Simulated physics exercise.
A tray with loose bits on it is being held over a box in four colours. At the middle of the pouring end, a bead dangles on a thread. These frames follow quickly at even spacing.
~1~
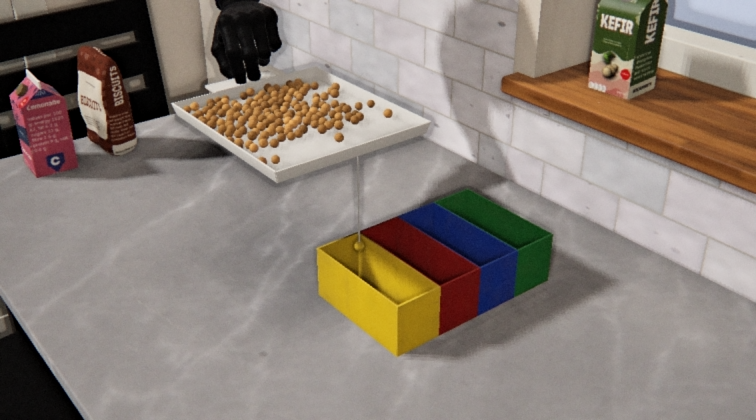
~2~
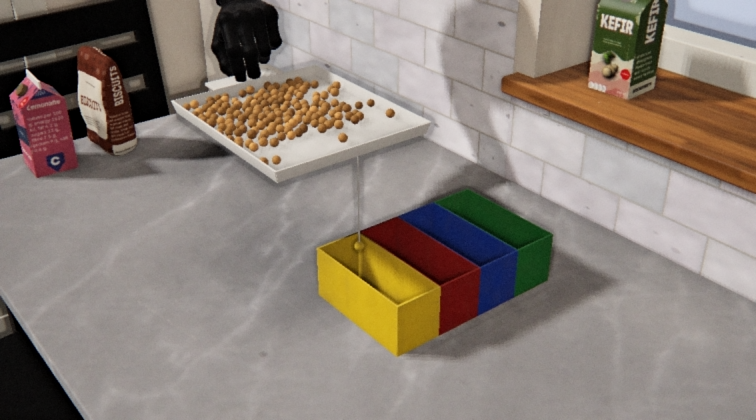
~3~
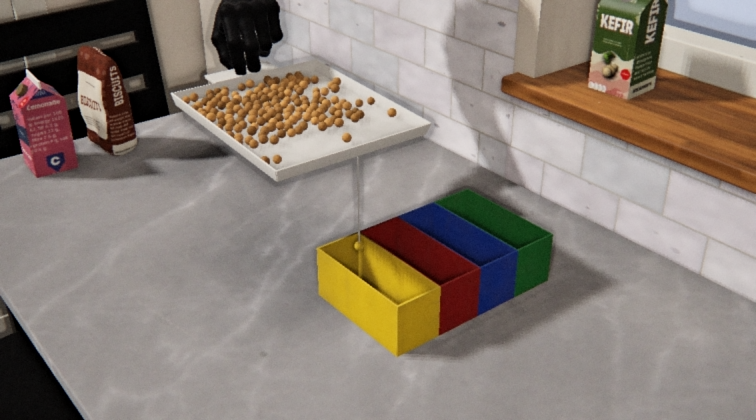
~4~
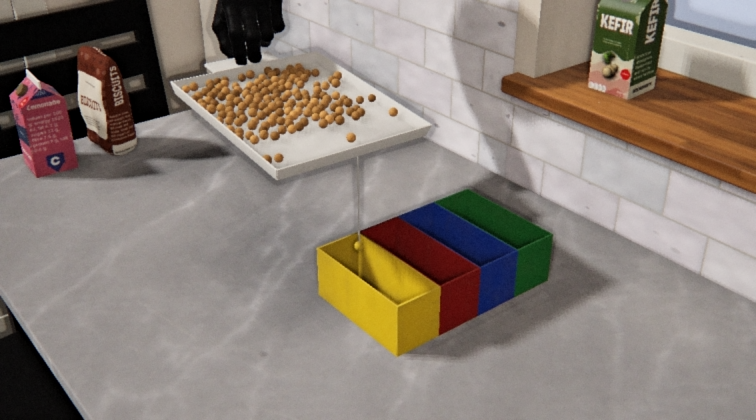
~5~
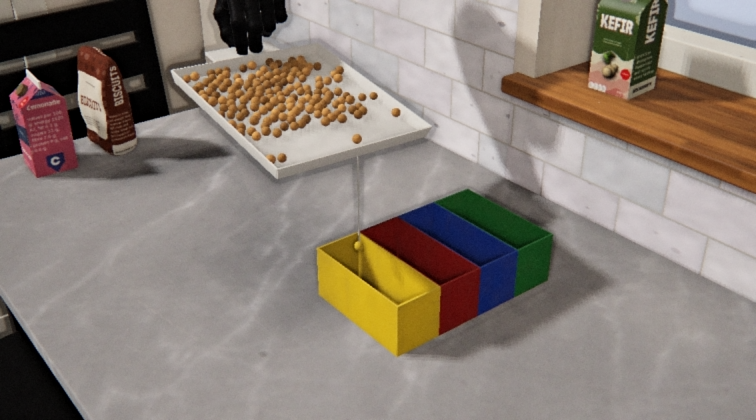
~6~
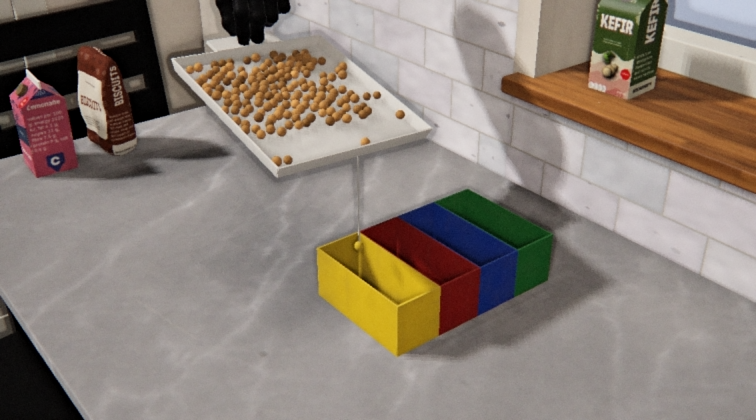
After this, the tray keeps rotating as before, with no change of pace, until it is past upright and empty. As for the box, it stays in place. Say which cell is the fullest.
The red cell is the fullest.
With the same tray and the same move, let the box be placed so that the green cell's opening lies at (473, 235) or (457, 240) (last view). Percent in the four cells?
90 % for the first, 90 % for the second.
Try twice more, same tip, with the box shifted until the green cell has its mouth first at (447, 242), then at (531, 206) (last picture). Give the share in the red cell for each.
About 10 and 20 per cent respectively.
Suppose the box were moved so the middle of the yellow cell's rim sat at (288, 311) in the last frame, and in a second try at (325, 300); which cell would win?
The first time it is the green cell, and the second time it is green.
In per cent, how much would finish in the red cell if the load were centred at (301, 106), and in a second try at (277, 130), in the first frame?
Roughly 50 per cent, then 40 per cent.
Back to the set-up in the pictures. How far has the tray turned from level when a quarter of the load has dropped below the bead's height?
My estimate is some 60 degrees.
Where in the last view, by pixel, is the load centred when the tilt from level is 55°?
The middle of the load sits near (386, 138).
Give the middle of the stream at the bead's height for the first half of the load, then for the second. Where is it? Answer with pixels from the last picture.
(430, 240), then (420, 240).
Soon, tray tipped steeply; about two thirds on the tray; a small part in the red cell; a small part in the blue cell; a stray few in the yellow cell; a small part falling or outside the box.
A while on, tray tipped right over; a small part on the tray; about a third in the red cell; about a quarter in the blue cell; about a quarter in the yellow cell; a stray few in the green cell; a small part falling or outside the box.
Towards the end, tray tipped past a quarter turn; about a third in the red cell; about a quarter in the blue cell; about a quarter in the yellow cell; a stray few in the green cell; a small part falling or outside the box.
Finally, tray tipped past a quarter turn; about a third in the red cell; about a quarter in the blue cell; about a quarter in the yellow cell; a stray few in the green cell; a small part outside the box.
